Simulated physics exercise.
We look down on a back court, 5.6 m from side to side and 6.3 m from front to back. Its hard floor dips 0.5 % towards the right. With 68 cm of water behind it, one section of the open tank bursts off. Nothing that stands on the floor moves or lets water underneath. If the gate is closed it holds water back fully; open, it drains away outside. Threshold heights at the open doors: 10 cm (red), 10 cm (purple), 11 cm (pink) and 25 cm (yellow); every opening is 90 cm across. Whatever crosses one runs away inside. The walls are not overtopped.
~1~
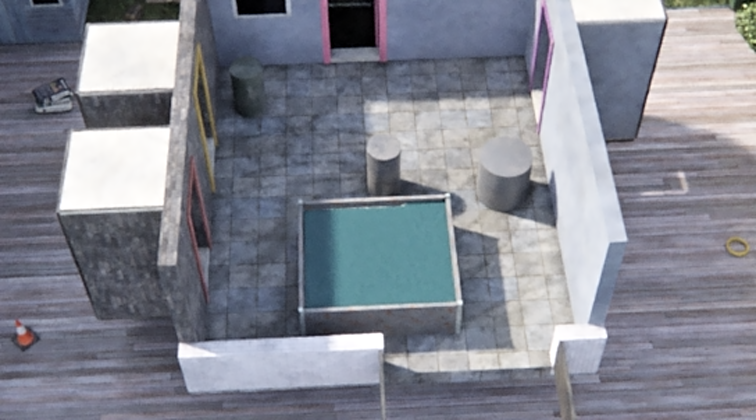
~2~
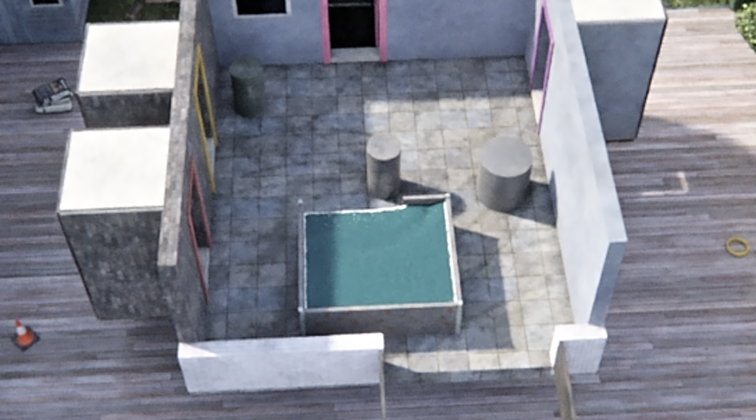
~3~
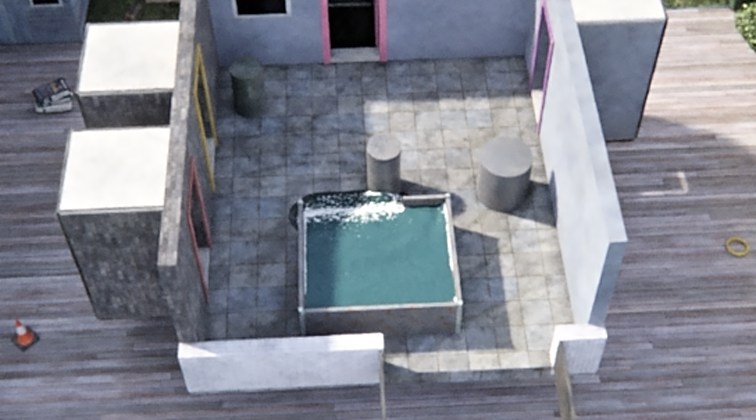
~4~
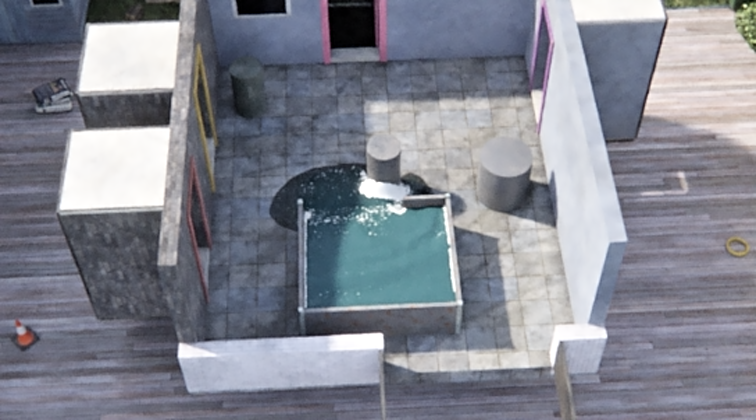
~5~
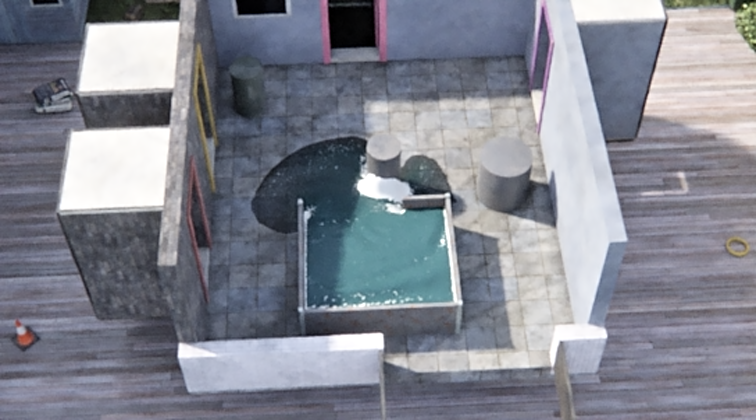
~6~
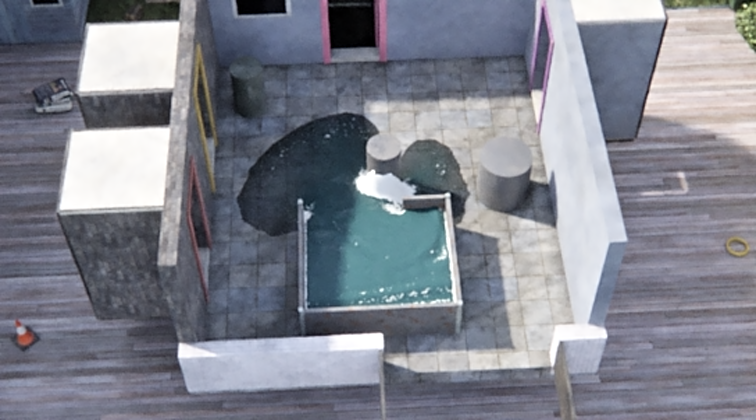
A square open tank of green water sat still in a walled back court until part of its far side burst off, and water foamed out, spreading across the paving around a grey cylinder.
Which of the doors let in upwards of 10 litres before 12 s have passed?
Within that time: At the red door it stays under the limit; at the purple door it passes the limit; at the pink door it exceeds the limit; at the yellow door it keeps below the limit.
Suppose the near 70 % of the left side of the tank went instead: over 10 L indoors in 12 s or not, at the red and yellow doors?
Then: Red past it, yellow under.
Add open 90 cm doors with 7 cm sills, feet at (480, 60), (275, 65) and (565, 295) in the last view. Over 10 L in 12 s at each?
In turn: Over, above, under.
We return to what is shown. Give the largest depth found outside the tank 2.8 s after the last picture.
About 28 cm.
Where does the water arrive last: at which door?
The red one.
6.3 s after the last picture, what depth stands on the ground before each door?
In cm: Red 3, purple 15, pink 10, yellow 10.
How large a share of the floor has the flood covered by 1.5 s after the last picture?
Near 60 per cent is wet.
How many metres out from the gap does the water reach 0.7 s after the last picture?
Roughly 4.0 m.
Then, 0.7 s after the last picture water covers 45 % of the floor and is deepest (46 cm) near (377, 207); red door not reached, purple door not reached, pink door 16 cm at the sill, 7 L in, yellow door 5 cm at the sill, 0 L in.
Then, 1.5 s after the last picture water covers 60 % of the floor and is deepest (39 cm) near (220, 73); red door not reached, purple door 10 cm at the sill, 0 L in, pink door 23 cm at the sill, 48 L in, yellow door 23 cm at the sill, 0 L in.
Then, 2.8 s after the last picture water covers 70 % of the floor and is deepest (28 cm) near (218, 117); red door 2 cm at the sill, 0 L in, purple door 7 cm at the sill, 1 L in, pink door 21 cm at the sill, 105 L in, yellow door 17 cm at the sill, 1 L in.
Then, 6.3 s after the last picture water covers 95 % of the floor and is deepest (19 cm) near (542, 150); red door 3 cm at the sill, 0 L in, purple door 15 cm at the sill, 56 L in, pink door 10 cm at the sill, 139 L in, yellow door 10 cm at the sill, 1 L in.
Then, 11.3 s after the last picture water covers 95 % of the floor and is deepest (12 cm) near (434, 222); red door 6 cm at the sill, 0 L in, purple door 10 cm at the sill, 92 L in, pink door 8 cm at the sill, 139 L in, yellow door 8 cm at the sill, 1 L in.
